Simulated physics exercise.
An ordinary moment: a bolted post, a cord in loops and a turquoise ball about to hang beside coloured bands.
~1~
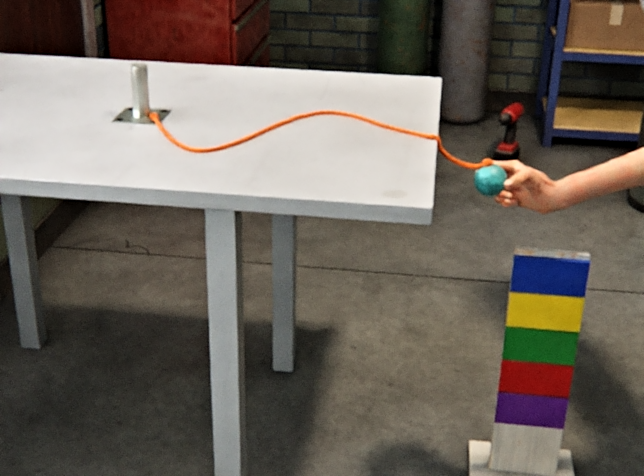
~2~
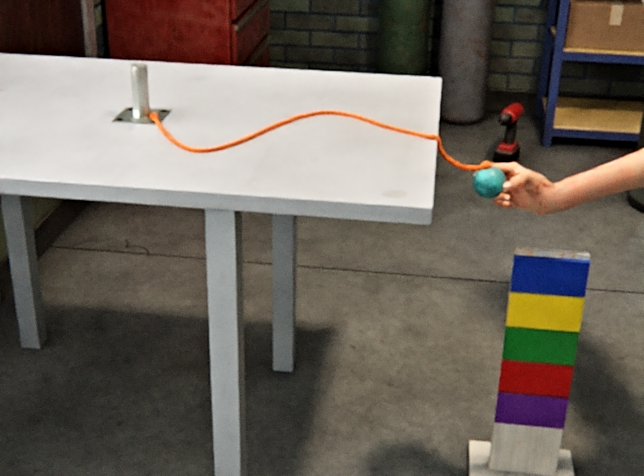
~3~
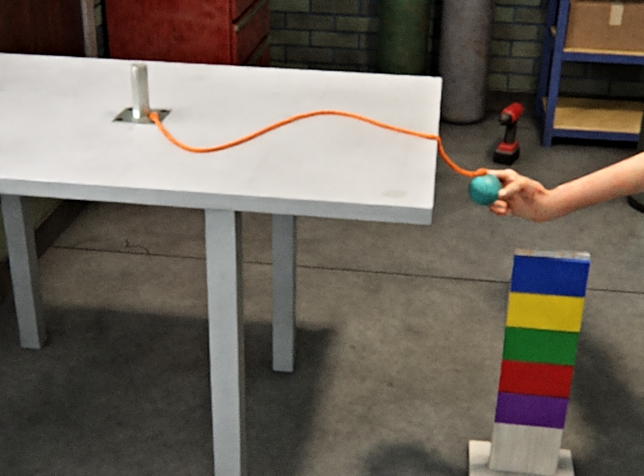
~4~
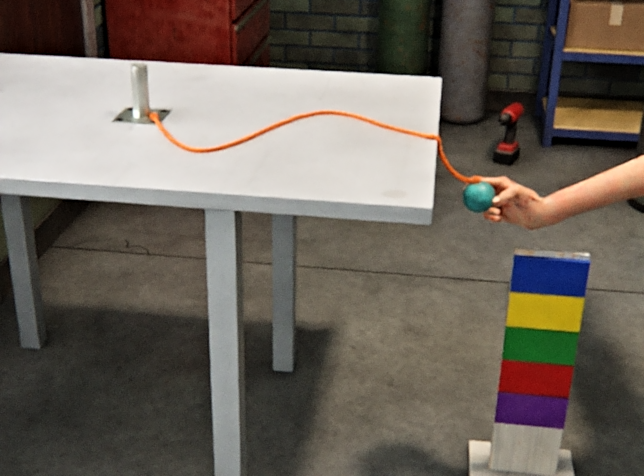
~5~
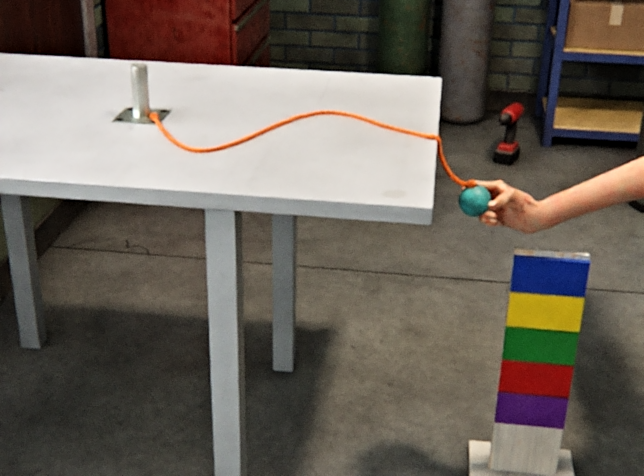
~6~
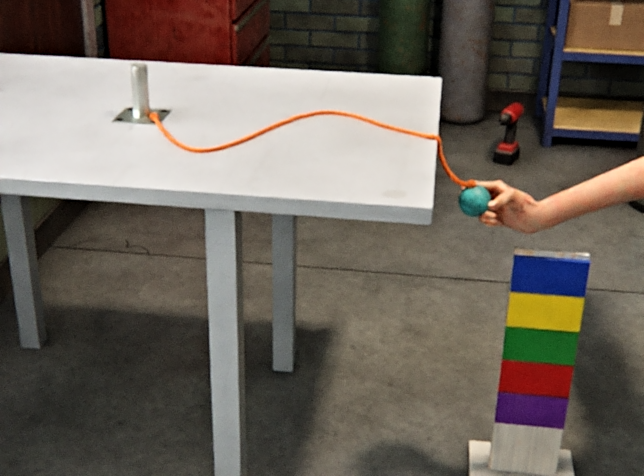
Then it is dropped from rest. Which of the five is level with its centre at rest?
Its centre hangs level with the green band.
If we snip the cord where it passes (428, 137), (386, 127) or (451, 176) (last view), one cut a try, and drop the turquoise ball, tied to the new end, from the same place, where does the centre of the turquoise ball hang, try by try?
Try by try, around (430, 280), (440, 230) and (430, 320).
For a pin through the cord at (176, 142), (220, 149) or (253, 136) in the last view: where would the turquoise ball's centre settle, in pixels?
About (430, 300), (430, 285) and (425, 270).
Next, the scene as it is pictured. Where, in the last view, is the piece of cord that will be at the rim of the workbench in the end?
At (329, 113), roughly.
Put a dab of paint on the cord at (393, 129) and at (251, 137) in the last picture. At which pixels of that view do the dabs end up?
Near (433, 230) and (326, 134).
Soon after, ball near (429, 320); level with yellow.
After that, ball near (426, 346); level with green.
In the end, ball near (425, 345); level with green. Its middle rests at the green band.
